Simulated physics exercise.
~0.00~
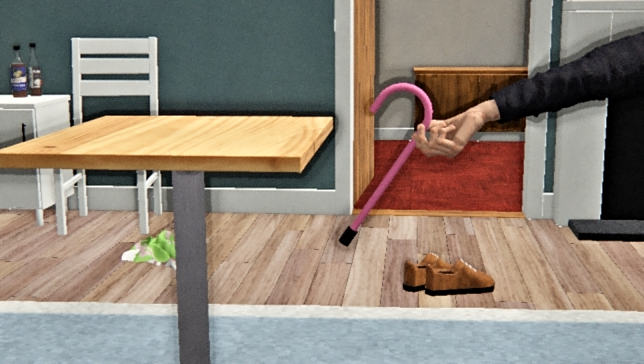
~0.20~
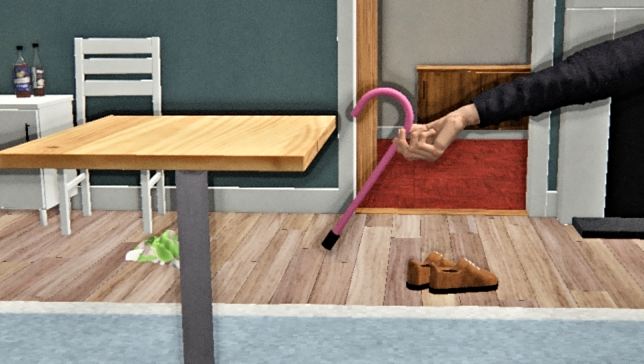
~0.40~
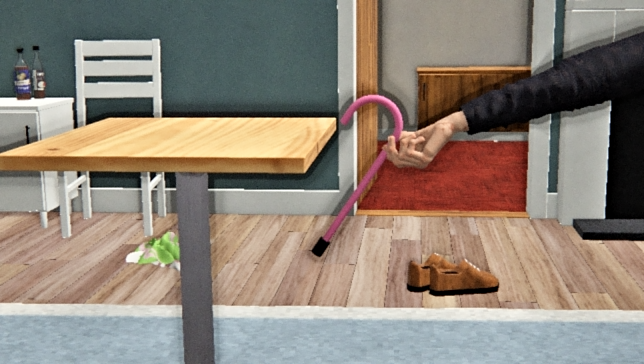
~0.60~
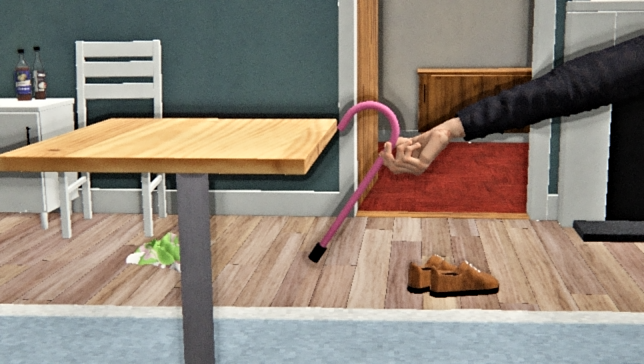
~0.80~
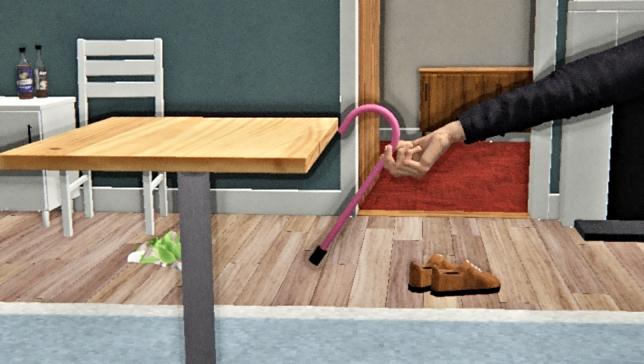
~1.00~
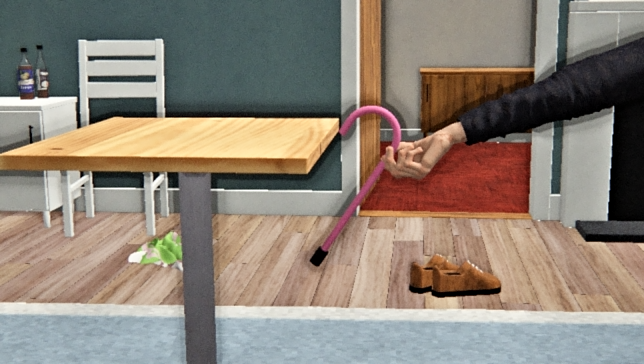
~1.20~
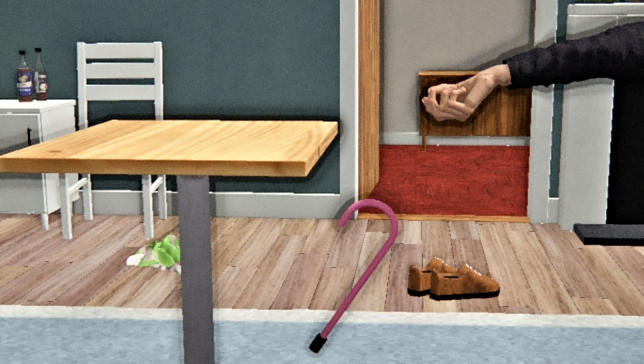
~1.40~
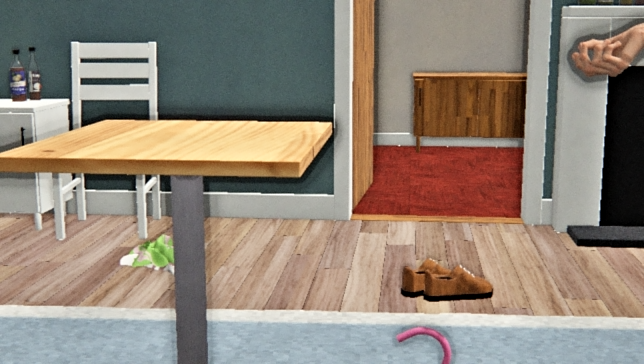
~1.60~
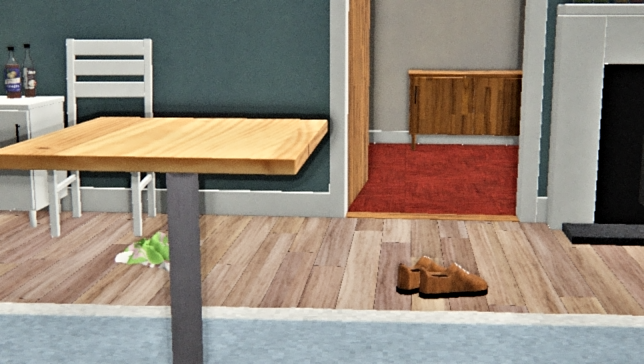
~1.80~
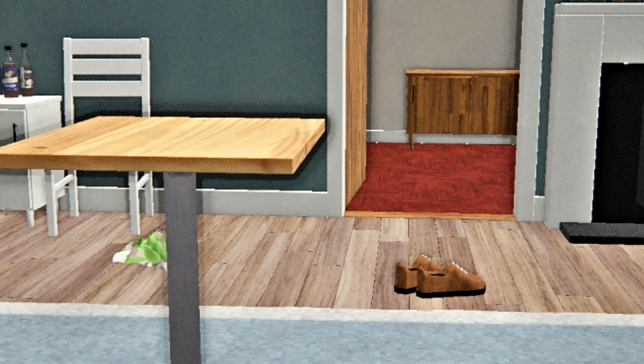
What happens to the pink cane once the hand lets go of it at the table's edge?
The pink cane does not stay hooked on the table. It slips off the edge and drops down out of view.
